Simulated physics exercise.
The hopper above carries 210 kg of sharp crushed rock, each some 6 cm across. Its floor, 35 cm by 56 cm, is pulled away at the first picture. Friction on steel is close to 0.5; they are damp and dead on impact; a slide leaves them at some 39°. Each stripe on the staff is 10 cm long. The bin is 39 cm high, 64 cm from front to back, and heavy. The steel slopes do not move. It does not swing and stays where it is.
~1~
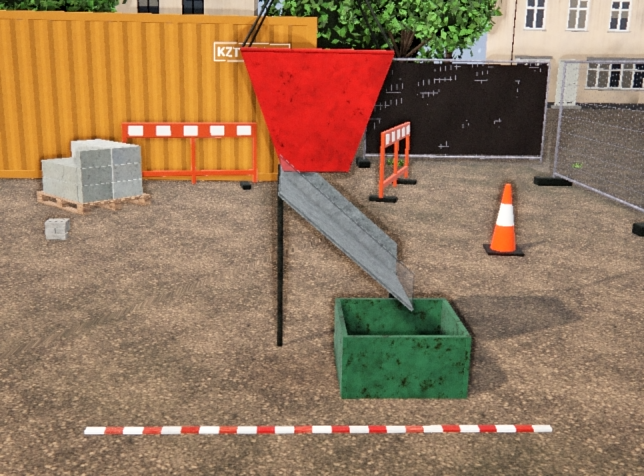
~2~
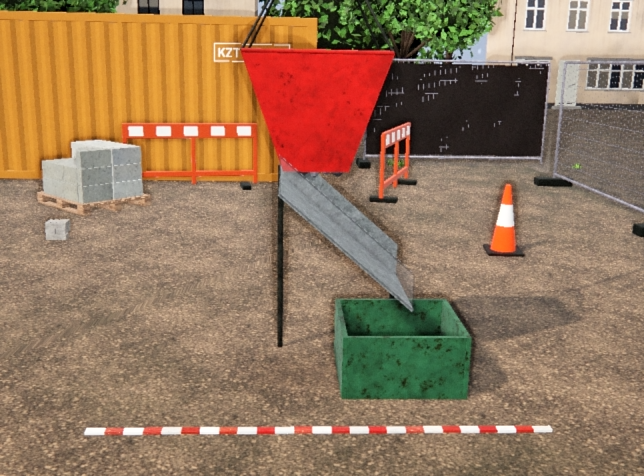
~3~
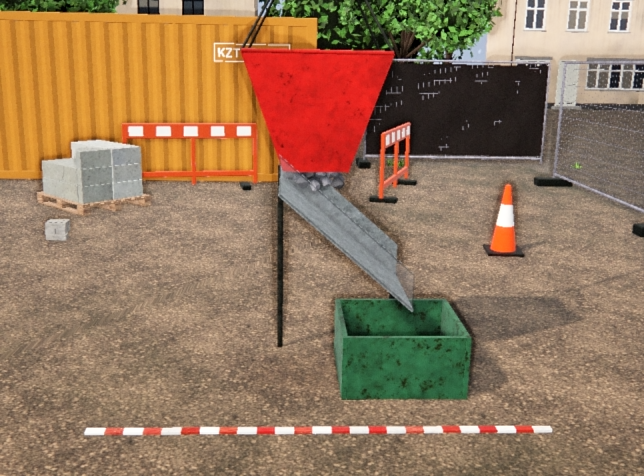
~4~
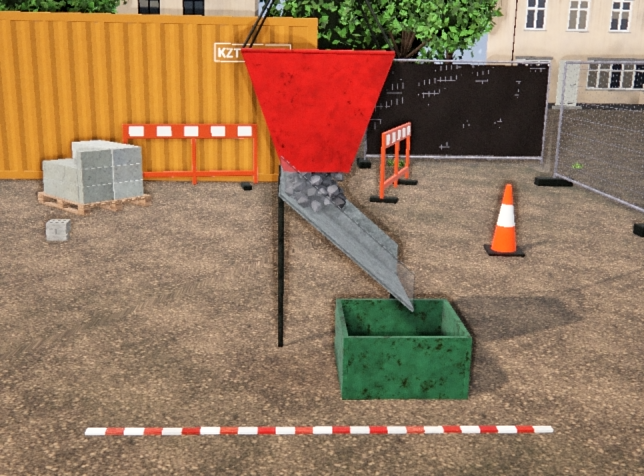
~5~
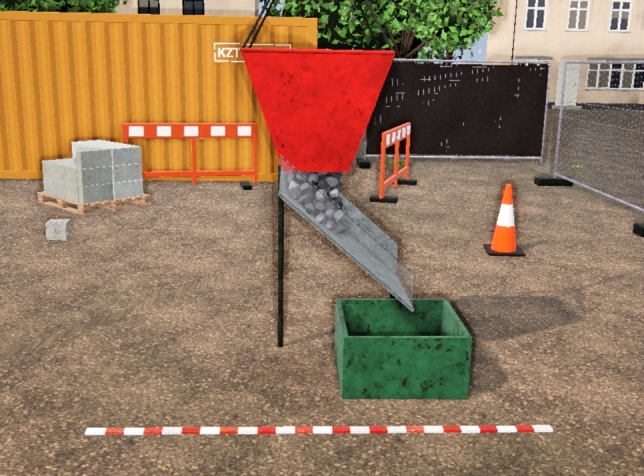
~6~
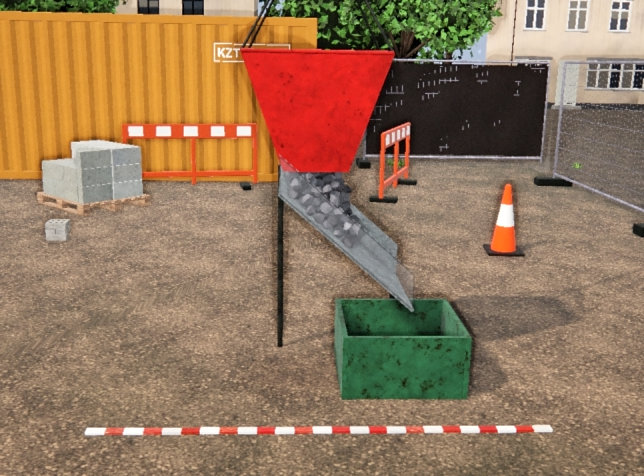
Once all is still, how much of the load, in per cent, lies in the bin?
About 75 per cent.
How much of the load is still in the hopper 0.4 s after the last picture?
Roughly 35 per cent is still inside.
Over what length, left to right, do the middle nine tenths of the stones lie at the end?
About 100 cm.
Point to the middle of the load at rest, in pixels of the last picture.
Around (425, 352).
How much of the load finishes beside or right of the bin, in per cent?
About 25 per cent.
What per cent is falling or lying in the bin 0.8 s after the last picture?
Some 45 per cent.
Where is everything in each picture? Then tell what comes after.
The outlet is at (316, 162); nothing has dropped yet, in the first picture.
The outlet is at (316, 163); nothing has dropped yet, in the second picture.
The outlet is at (316, 163); 9 % is out, the lowest stones still above the rim at (316, 181), 125 cm up, in the third picture.
The outlet is at (317, 163); 14 % is out, the lowest stones still above the rim at (320, 200), 114 cm up, in the fourth picture.
The outlet is at (316, 163); 20 % is out, the lowest stones still above the rim at (337, 222), 100 cm up, in the fifth picture.
The outlet is at (316, 163); 26 % is out, the lowest stones still above the rim at (349, 235), 92 cm up, in the sixth picture.
Then, 0.4 s after the last picture, 33 % in the hopper, 52 % on the steel, 3 % falling or lying left of the bin, 12 % falling or lying in the bin; the stones farthest right are at (446, 341).
Then, 0.8 s after the last picture, 2 % in the hopper, 49 % on the steel, 2 % falling or lying left of the bin, 43 % falling or lying in the bin, 3 % falling or lying beside or right of the bin; the stones farthest right are at (483, 329).
Then, 1.4 s after the last picture, 0 % in the hopper, 11 % on the steel, 71 % falling or lying in the bin, 18 % falling or lying beside or right of the bin; the stones farthest right are at (562, 357).
Then, 2.3 s after the last picture, 0 % in the hopper, 75 % falling or lying in the bin, 25 % falling or lying beside or right of the bin; the stones farthest right are at (589, 365).
Then, 4.2 s after the last picture, 0 % in the hopper, 75 % in the bin, 25 % beside or right of the bin; the stones farthest right are at (589, 365).
